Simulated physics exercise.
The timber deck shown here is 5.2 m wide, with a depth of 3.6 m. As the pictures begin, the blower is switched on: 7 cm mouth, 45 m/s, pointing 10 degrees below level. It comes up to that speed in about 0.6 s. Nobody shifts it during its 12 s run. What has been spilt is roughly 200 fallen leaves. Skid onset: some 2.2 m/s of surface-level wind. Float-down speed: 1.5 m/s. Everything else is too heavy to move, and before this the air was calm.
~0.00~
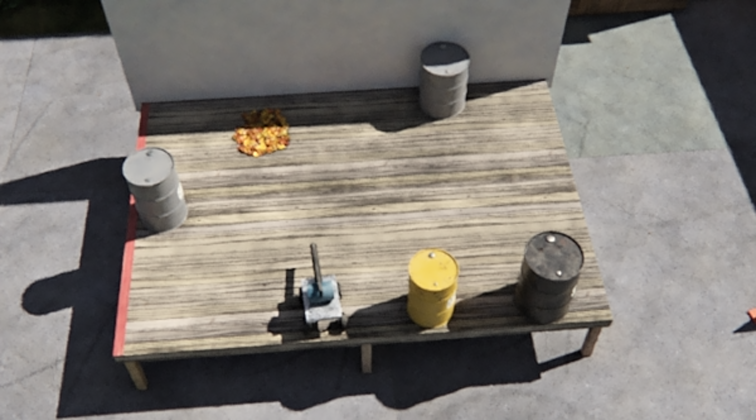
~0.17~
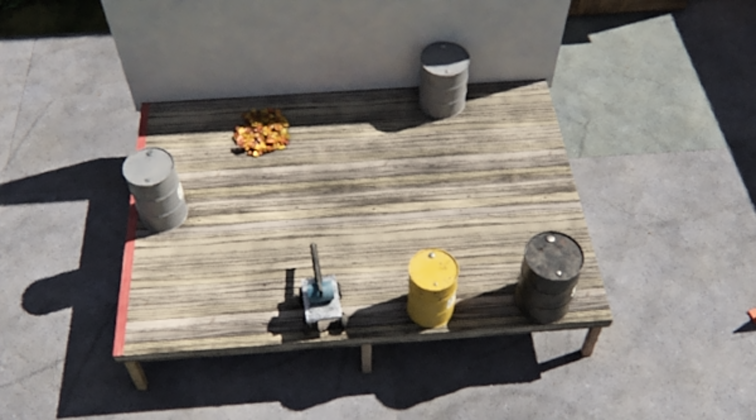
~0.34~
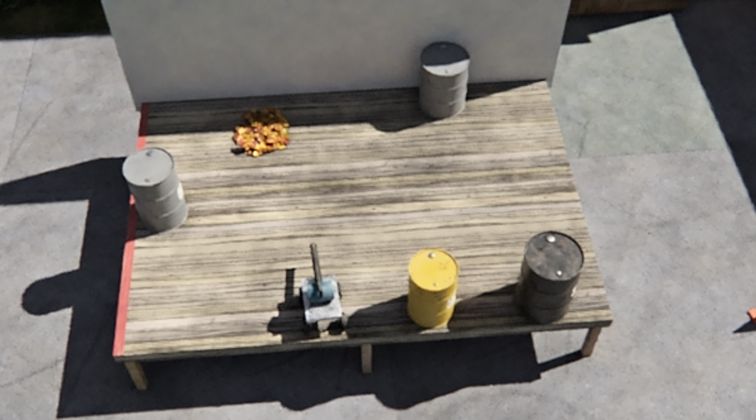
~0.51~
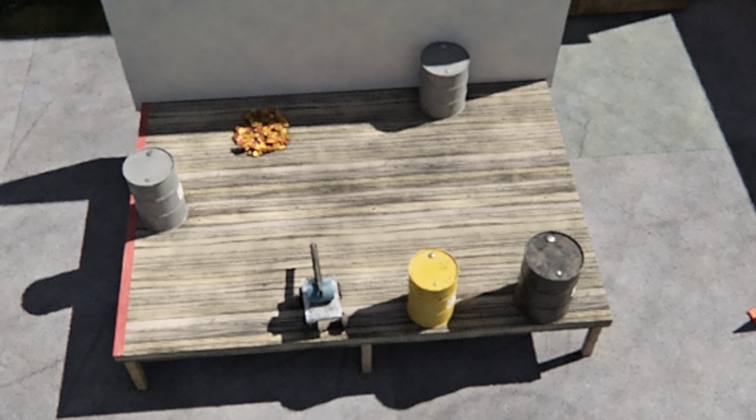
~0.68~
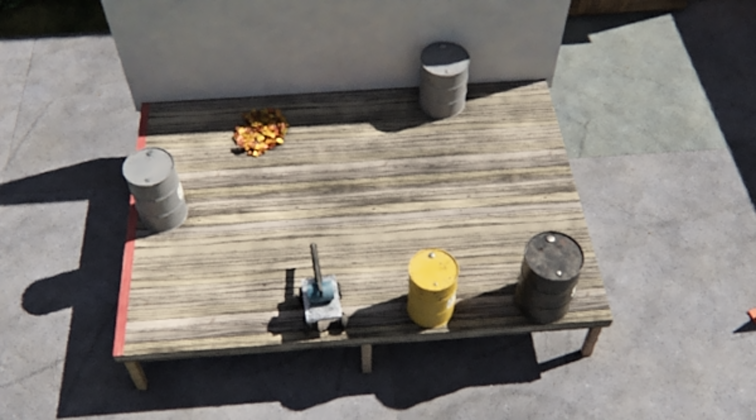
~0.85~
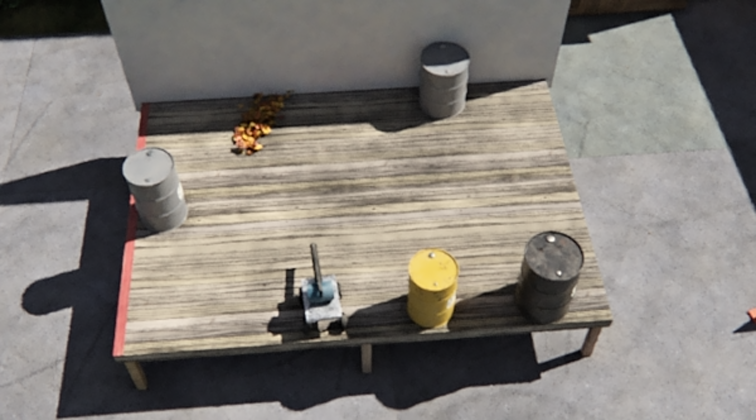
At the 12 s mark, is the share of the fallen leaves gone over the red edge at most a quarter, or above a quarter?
It is above a quarter.
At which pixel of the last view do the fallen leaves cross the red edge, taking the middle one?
The middle crossing sits close to (141, 109) in the last picture.
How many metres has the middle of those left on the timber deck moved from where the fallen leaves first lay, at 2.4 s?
Roughly 1.4 m.
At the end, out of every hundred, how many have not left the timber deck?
My guess is near 1 per cent.
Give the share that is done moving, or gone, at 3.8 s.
The share is near 80 per cent.
After 2.4 s, 64 % are over the red edge; the middle of those still in play is near (163, 102); 40 % have settled or left.
After 3.8 s, 86 % are over the red edge; 76 % have settled or left.
After 6.6 s, 95 % are over the red edge; 94 % have settled or left.
After 12.0 s, at the end, 98 % are over the red edge.
